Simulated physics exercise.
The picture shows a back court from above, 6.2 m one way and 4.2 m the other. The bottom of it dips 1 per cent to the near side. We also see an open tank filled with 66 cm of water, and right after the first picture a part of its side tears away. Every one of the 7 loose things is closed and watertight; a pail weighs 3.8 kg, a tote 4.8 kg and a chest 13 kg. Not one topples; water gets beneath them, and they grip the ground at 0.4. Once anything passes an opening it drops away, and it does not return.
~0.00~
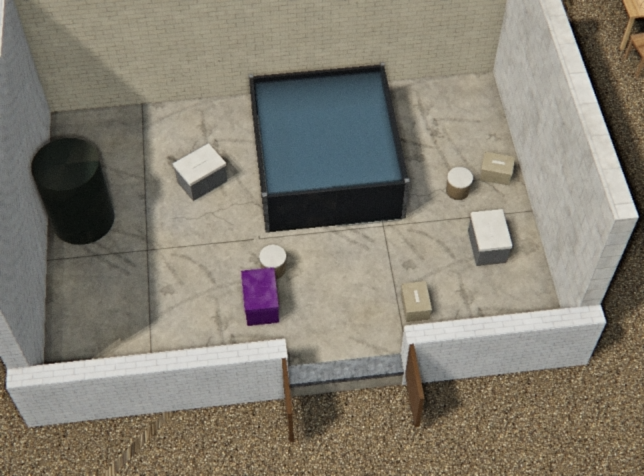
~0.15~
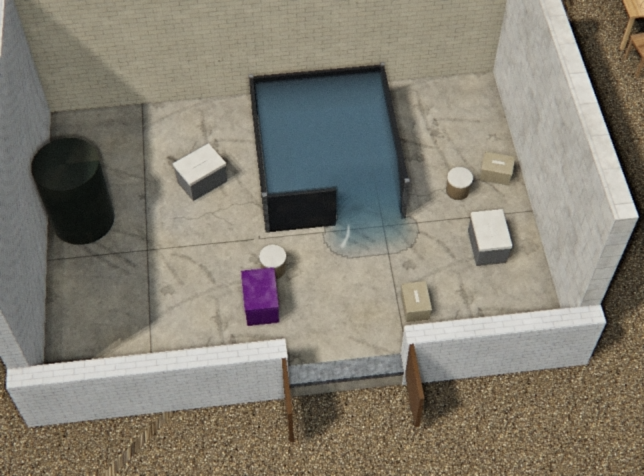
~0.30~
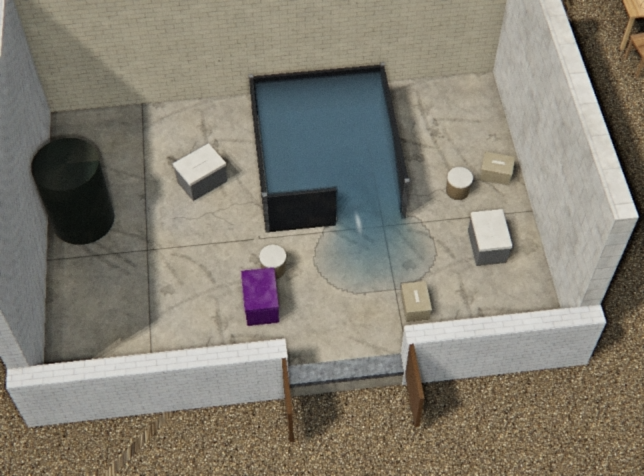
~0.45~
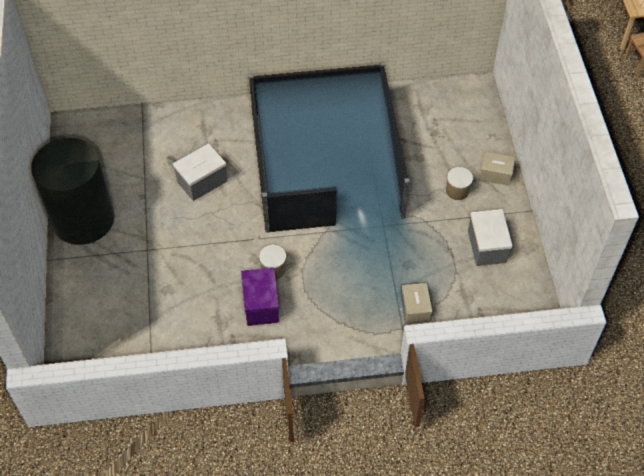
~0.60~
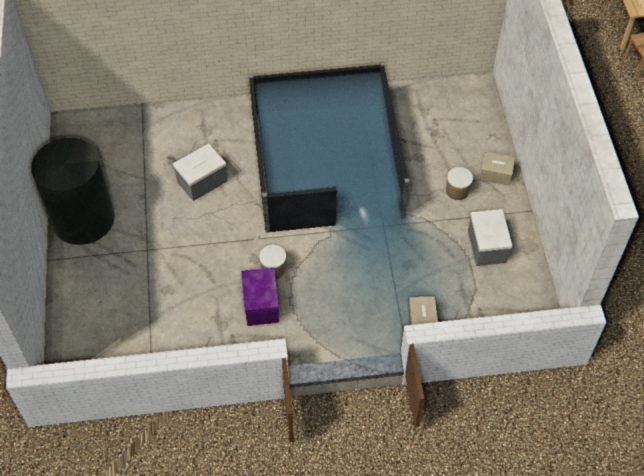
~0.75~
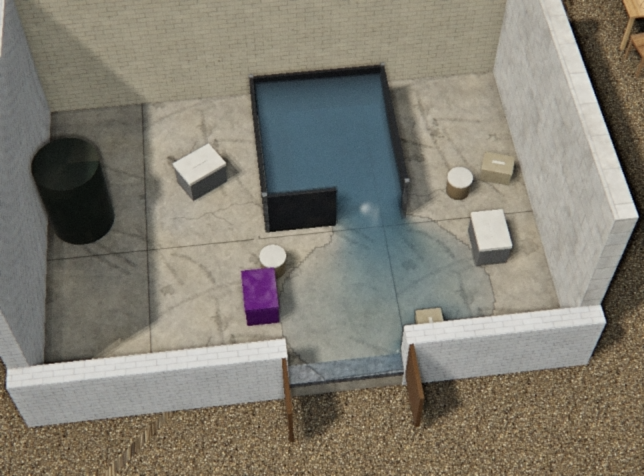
A walled court with a pale concrete floor and an open gateway at the near side is seen from high above by a still camera. A dark open tank of blue water stands at the back wall, with a black cylinder at left, a purple chest in front, and white and tan boxes around. The tank's near side opens at the right, water spreads across the floor to the gateway, and one small tan box slides toward the near wall.
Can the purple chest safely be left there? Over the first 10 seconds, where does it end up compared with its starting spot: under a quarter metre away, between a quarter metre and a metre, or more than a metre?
Under a quarter metre away.
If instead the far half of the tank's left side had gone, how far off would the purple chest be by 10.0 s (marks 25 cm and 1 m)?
I'd expect the purple chest to have ended up far off.
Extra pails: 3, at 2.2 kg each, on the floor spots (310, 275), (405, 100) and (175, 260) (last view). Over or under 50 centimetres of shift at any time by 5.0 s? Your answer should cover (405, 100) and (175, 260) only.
As asked, in order: Clear of the mark; shy of the mark.
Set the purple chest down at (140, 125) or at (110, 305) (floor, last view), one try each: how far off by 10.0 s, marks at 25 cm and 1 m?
I'd say it does not really move on the first try and it does not really move on the second.
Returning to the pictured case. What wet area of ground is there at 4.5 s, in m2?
Somewhere about 17 m2, give or take.
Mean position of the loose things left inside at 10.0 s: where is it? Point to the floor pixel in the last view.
Averaged position, last view: Near pixel (347, 215).
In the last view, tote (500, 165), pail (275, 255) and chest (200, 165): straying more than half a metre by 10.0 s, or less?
Beyond the limit, then within the limit, then within the limit.
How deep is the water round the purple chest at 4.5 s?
Close to 1 centimetres.
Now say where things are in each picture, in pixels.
The purple chest at (260, 288), on the bottom; 3.2 m2 under water; 0 of 7 have shifted, in the first frame.
The purple chest at (260, 288) rests on the ground; water covers 3.7 m2; 0 of 7 have shifted, in the second frame.
The purple chest at (260, 288) rests on the ground; water covers 4.5 m2; 0 of 7 have shifted, in the third frame.
The purple chest at (260, 288) rests on the ground; water covers 5.5 m2; 0 of 7 have shifted, in the fourth frame.
The purple chest at (260, 288) rests on the ground; water covers 6.6 m2; 1 of 7 have shifted, in the fifth frame.
The purple chest at (260, 288), on the bottom; water covers 7.5 m2; 1 of 7 have shifted, in the sixth frame.
After 2.0 s the purple chest is near (260, 288), 0.0 m from its start, aground; 0 of 7 are out; 1 afloat.
After 4.5 s the purple chest is near (260, 288), 0.0 m from its start, aground; 0 of 7 are out; 2 afloat.
After 7.0 s the purple chest is near (260, 288), 0.0 m from its start, aground; 0 of 7 are out; 4 afloat.
After 10.0 s the purple chest is near (260, 288), 0.0 m from its start, aground; 0 of 7 are out; 4 afloat.
